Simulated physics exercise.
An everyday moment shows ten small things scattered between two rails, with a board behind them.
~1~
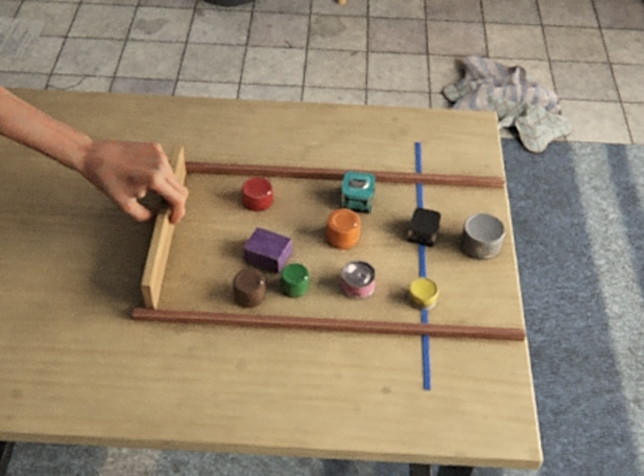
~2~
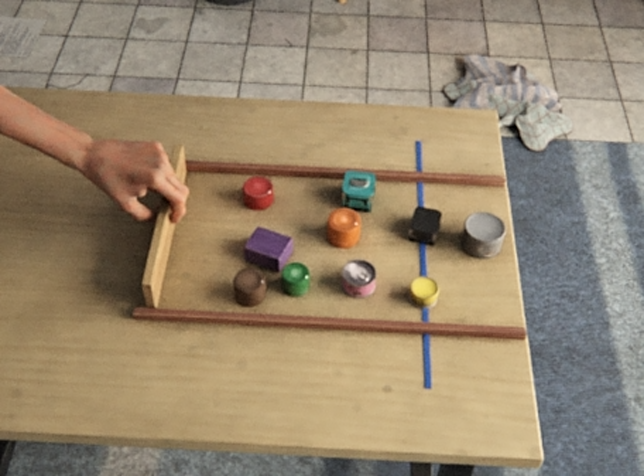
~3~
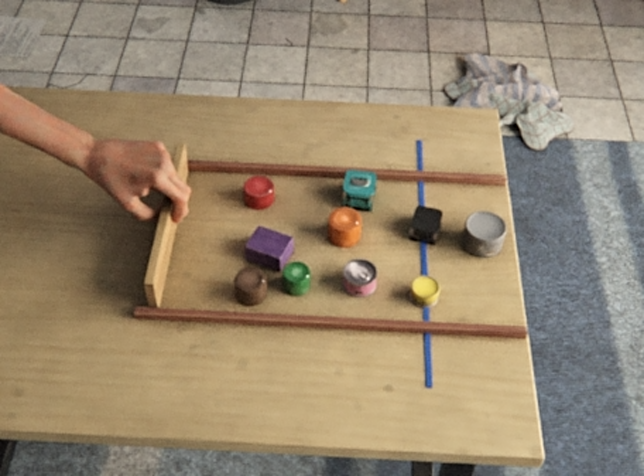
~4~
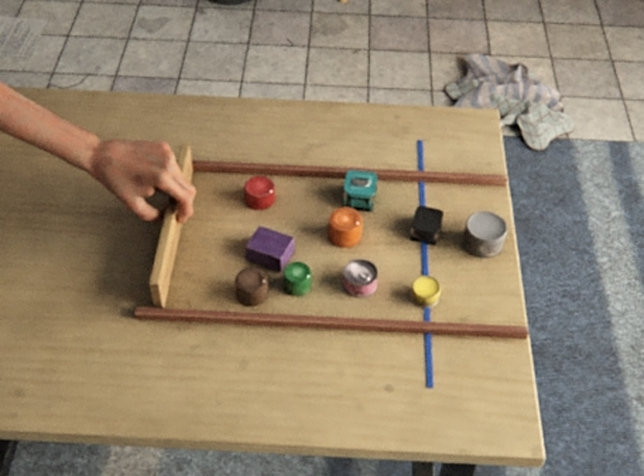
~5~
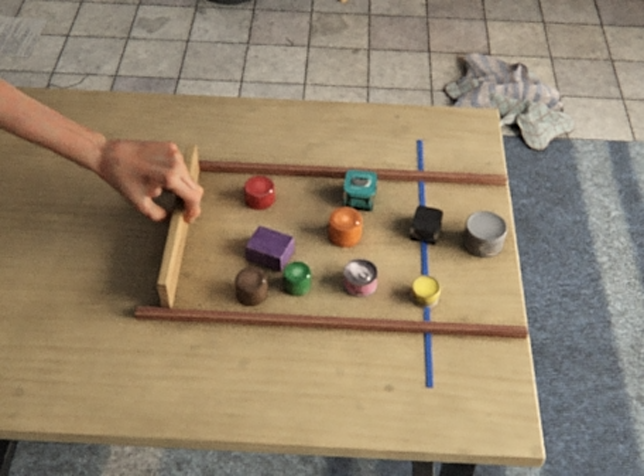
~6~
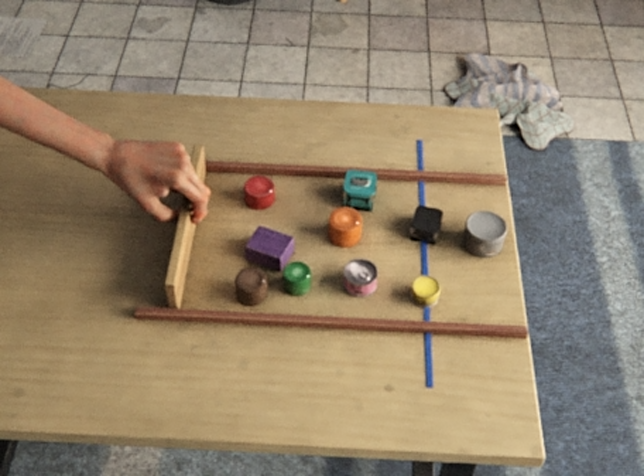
At first, a hand holds a wooden board upright at the left end of two rails, with small coloured tubs, tins and blocks scattered between them. The hand then slides the board slowly a short way to the right, while the objects stay in place, the board still not touching them.
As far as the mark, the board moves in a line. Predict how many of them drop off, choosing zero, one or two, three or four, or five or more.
Zero drop off.
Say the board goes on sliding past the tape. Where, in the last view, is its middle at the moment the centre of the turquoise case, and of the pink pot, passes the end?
Middle approx. at (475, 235), then approx. at (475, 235).
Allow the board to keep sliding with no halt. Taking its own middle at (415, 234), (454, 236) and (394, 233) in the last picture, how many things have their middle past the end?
By position: 0 / 1 / 0.
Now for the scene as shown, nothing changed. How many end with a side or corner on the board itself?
Tally at the end: 5.
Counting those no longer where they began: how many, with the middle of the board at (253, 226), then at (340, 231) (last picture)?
Counts: 3 and 7.
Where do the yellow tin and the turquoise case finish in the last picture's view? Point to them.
In the last picture the first middle sits at (473, 310) and the other at (463, 190).
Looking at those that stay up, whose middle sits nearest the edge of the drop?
It's the grey tub that ends nearest.
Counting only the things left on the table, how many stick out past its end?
The number overhanging is 1.
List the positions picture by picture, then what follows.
In the first frame, grey tub (483, 237); black case (424, 228); yellow tin (423, 294); board (165, 224); tape (422, 251).
In the second frame, black case (425, 226); brown lid (250, 288).
In the third frame, yellow tin (425, 292); purple block (269, 248).
In the fourth frame, grey tub (485, 235); turquoise case (360, 191).
In the fifth frame, black case (427, 225); orange lid (345, 227).
In the sixth frame, grey tub (485, 235); black case (426, 225); yellow tin (425, 292); board (187, 223); tape (424, 249).
Soon after, none off yet; grey tub at rest near (485, 235); black case at rest near (426, 225); yellow tin at rest near (425, 292).
Then, none off yet; grey tub at rest near (485, 235); black case moving near (431, 225); yellow tin moved about its own width near (451, 300).
At rest, the number that fall off is zero.
